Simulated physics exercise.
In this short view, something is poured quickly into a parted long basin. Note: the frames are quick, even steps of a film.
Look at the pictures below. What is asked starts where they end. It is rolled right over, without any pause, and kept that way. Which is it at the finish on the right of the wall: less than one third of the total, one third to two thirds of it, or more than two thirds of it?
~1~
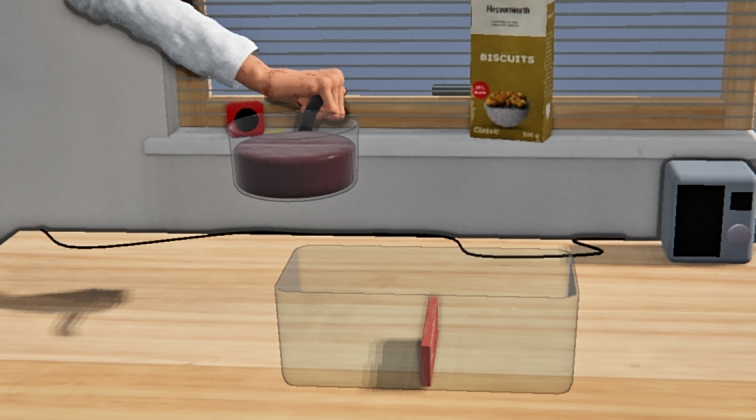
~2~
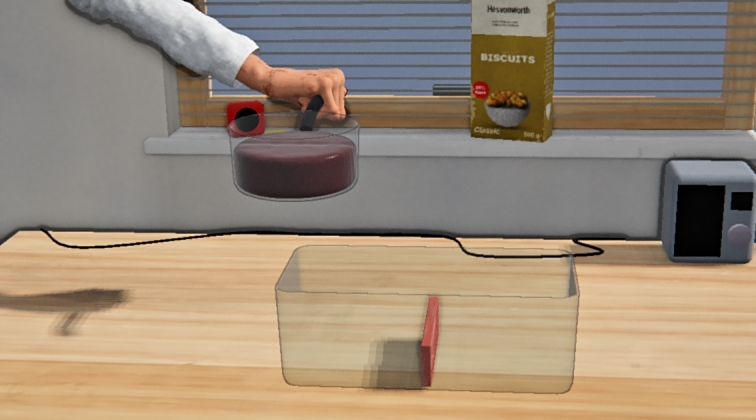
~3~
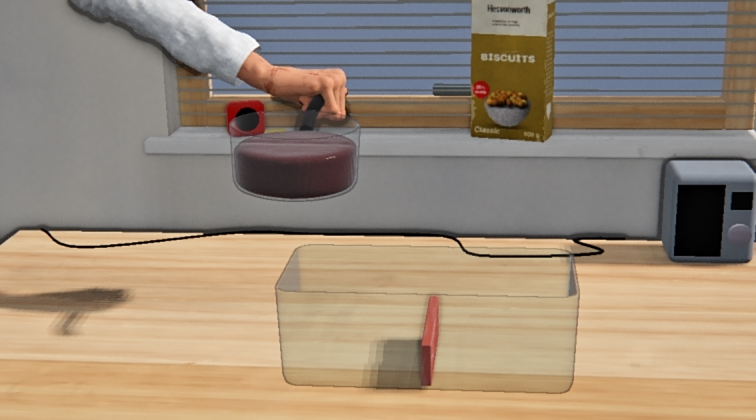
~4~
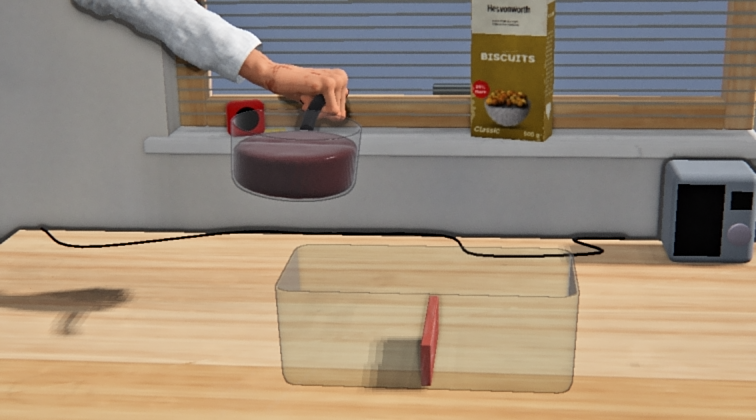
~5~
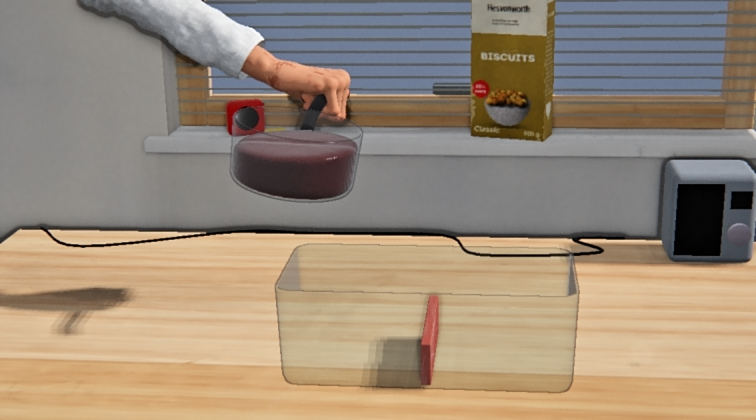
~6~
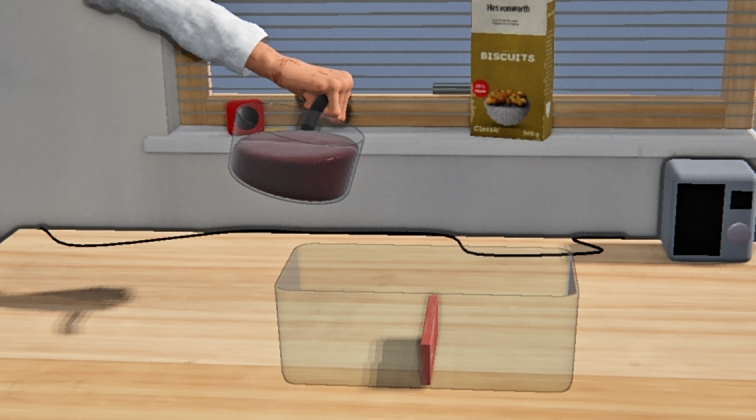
At the finish the right of the wall has less than one third of the total.
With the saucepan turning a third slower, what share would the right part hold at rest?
Roughly 20 percent.
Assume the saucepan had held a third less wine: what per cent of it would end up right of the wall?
It works out near 0 percent.
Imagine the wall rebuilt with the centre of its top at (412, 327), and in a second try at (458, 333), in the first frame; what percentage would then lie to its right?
About 40 per cent on the first try, and 10 per cent on the second.
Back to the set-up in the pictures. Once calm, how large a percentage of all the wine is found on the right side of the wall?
Close to 10 in a hundred.
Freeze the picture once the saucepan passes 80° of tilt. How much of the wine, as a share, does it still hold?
Looks like roughly 45 percent is still held.
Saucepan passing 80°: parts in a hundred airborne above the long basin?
I'd reckon some 40 per cent.
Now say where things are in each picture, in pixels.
Tilt 0°; pouring edge (357, 127); surface from (236, 144) to (356, 146); the long basin's rim runs from (286, 269) to (575, 274); the wall's top is at (430, 321), in the first picture.
Tilt 1°; pouring edge (358, 127); surface from (236, 144) to (356, 145), in the second picture.
Tilt 2°; pouring edge (359, 129); surface from (236, 143) to (357, 145), in the third picture.
Tilt 5°; pouring edge (360, 132); surface from (236, 142) to (357, 145), in the fourth picture.
Tilt 9°; pouring edge (361, 136); surface from (237, 142) to (358, 146), in the fifth picture.
Tilt 14°; pouring edge (363, 141); surface from (236, 141) to (359, 146), in the sixth picture.
A moment on, the saucepan is tipped on its side and 45 per cent is still to pour, 15 is left of the wall and 0 right of it.
Next, the saucepan is tipped right over and 4 per cent is still to pour, 79 is left of the wall and 9 right of it.
Then the saucepan is tipped right over and 0 per cent is still to pour, 88 is left of the wall and 10 right of it.
Later the saucepan is tipped right over and 0 per cent is still to pour, 88 is left of the wall and 10 right of it.
In the end 88 per cent lies left of the wall, 10 right of it and 2 outside.
